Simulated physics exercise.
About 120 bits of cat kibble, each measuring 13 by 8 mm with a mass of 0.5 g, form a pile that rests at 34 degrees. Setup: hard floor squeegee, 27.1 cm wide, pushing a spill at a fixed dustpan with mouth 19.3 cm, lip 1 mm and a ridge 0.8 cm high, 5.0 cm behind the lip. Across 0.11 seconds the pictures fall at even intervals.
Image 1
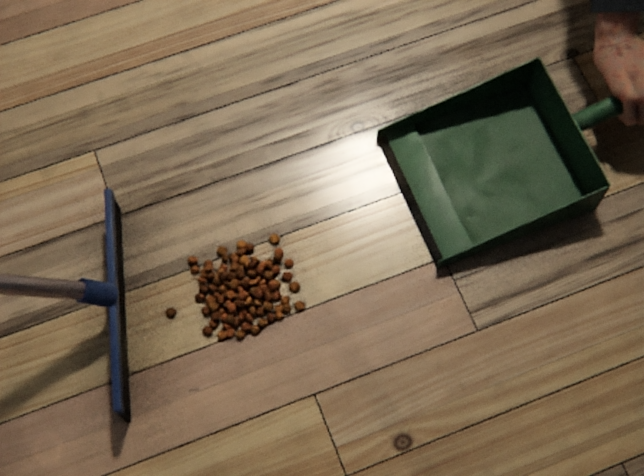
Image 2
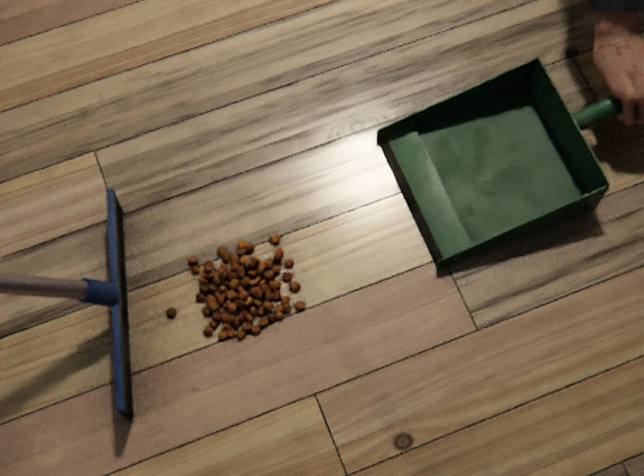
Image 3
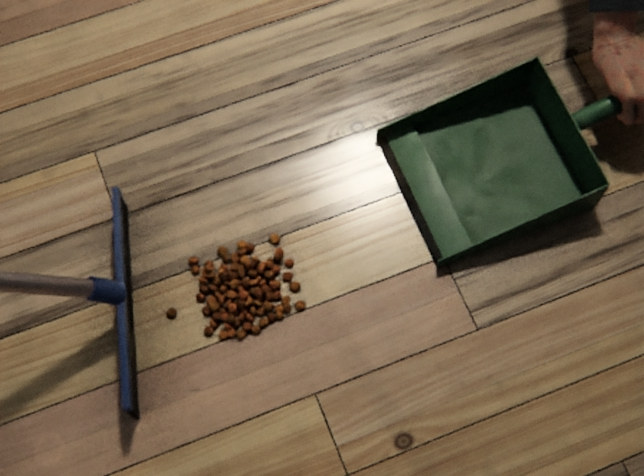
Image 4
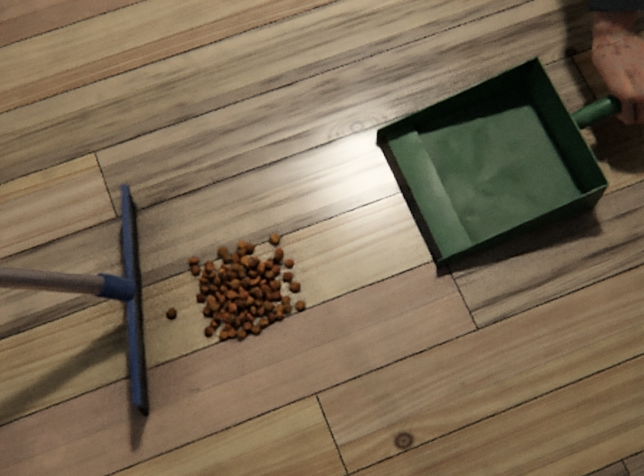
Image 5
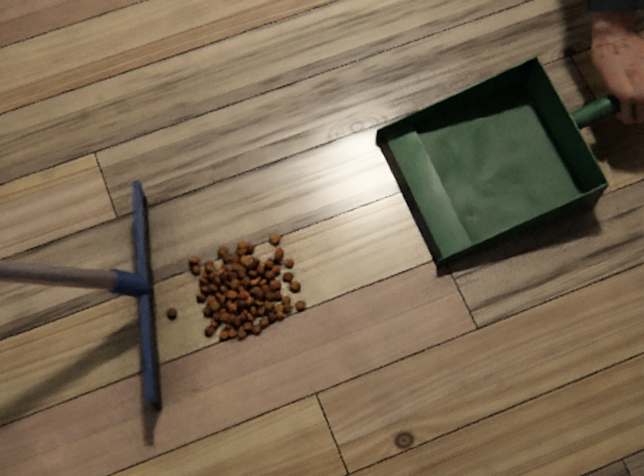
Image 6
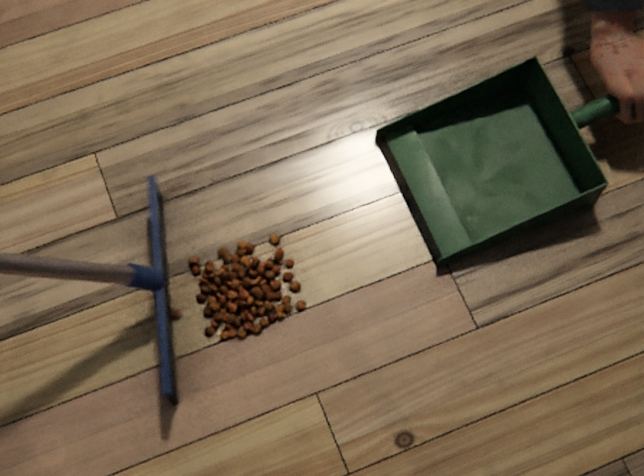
The clip opens on a blue squeegee left of a small pile of brown kibble on a wooden floor, while a hand grips a green dustpan at right. The blade creeps rightward, then slides a little faster until it is close beside the pile, which stays unmoved.
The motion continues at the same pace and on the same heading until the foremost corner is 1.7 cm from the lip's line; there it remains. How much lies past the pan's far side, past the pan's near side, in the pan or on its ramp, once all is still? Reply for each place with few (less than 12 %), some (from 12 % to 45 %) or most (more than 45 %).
Far side - few; near side - some; pan - some.
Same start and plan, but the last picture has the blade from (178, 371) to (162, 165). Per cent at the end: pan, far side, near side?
Pan: 30, far side: 0, near side: 30.
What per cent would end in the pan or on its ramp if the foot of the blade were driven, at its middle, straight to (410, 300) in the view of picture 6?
Close to 15 in a hundred.
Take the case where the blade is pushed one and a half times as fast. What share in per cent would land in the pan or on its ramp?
I'd put it at close to 50 per cent.
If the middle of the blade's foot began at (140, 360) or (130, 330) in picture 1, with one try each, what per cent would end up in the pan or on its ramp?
The two tries give some 30 % and some 25 %.
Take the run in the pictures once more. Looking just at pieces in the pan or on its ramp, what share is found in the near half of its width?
Estimate: Close to 70 %.
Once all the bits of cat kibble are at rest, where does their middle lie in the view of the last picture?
(414, 242).
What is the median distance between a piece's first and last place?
It works out to roughly 22 cm.
Then, 0.17 s after the last picture, middle of the blade 18 cm from the lip; 0 % over the lip, far side 0 %, near side 15 %.
Then, 0.28 s after the last picture, middle of the blade 9 cm from the lip; 0 % over the lip, far side 0 %, near side 25 %.
Then, 0.52 s after the last picture, middle of the blade 5 cm from the lip; 20 % over the lip, far side 0 %, near side 30 %.
In the end, far side 0 %, near side 30 %, pan 20 %, in front of the lip or behind the blade 55 %.
